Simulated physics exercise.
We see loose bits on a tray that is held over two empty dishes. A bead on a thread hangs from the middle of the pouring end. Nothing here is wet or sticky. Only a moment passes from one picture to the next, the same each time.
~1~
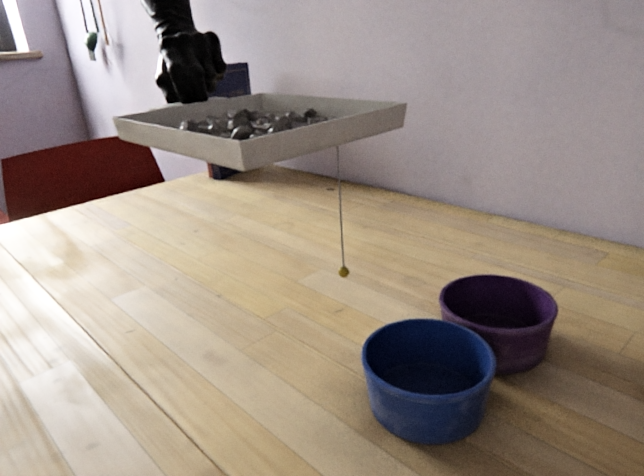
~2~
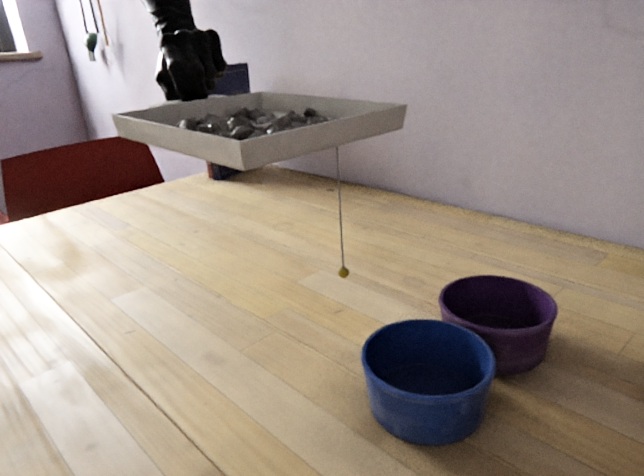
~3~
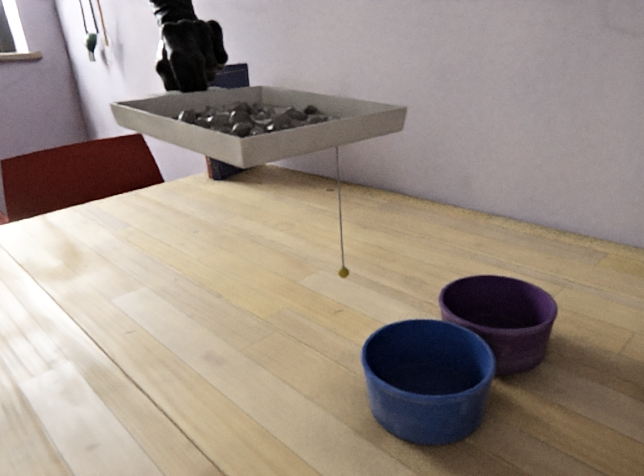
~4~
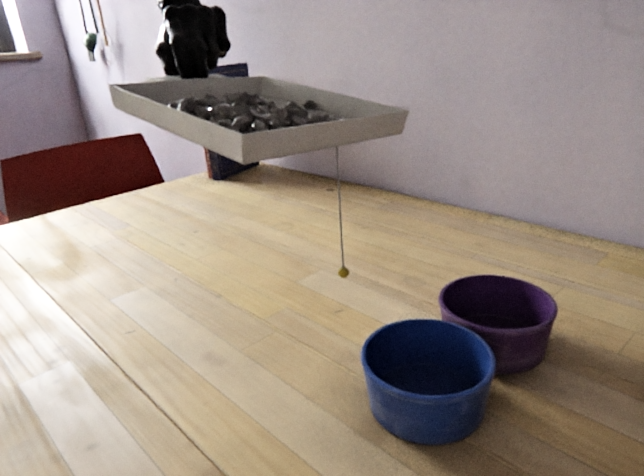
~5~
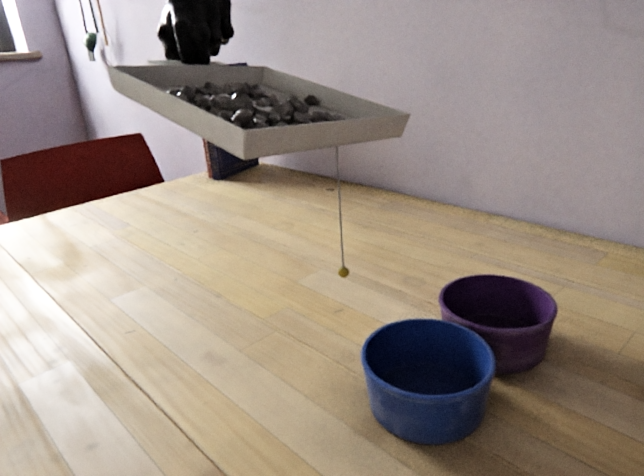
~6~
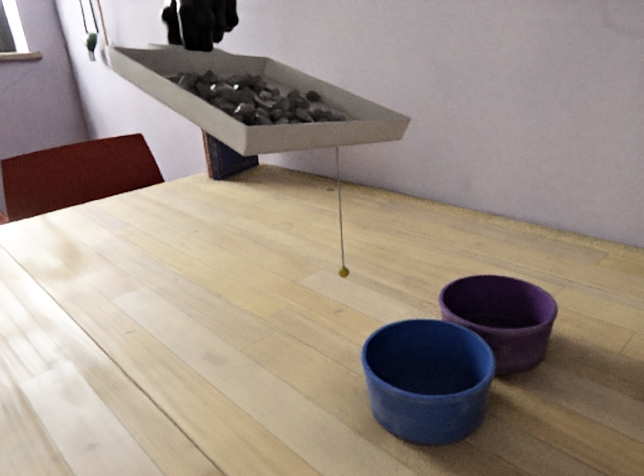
On a wooden table, a black-gloved hand gradually raising the far side of a gravel tray near blue and purple bowls.
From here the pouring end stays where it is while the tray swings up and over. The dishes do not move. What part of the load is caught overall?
They take under half between them.
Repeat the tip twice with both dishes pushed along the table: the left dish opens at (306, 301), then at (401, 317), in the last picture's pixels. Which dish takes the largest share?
In turn: The right-hand dish; the dish on the right.
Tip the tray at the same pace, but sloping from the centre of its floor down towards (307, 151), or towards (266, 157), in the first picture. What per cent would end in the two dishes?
Near 10 % and 0 %.
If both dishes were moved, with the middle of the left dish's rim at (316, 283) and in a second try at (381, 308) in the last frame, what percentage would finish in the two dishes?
In turn 30 and 70 in a hundred.
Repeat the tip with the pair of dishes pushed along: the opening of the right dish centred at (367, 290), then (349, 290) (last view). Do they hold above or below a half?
First not half, then below a half.
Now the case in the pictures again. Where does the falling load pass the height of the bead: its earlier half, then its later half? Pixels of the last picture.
Early half (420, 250), late half (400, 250).
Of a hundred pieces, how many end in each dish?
About: Left dish 0, right dish 0 per cent.
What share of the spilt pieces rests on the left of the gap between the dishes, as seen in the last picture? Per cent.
Near 80 %.
Shortly afterwards, tray tipped steeply; the whole lot on the tray.
Next, tray tipped past a quarter turn; near a third on the tray; near half outside both; near a quarter in the air.
Some moments later, tray tipped past a quarter turn; the whole lot outside both.
In the end, tray tipped past a quarter turn; none at all in the left dish; none at all in the right dish; the whole lot outside both.
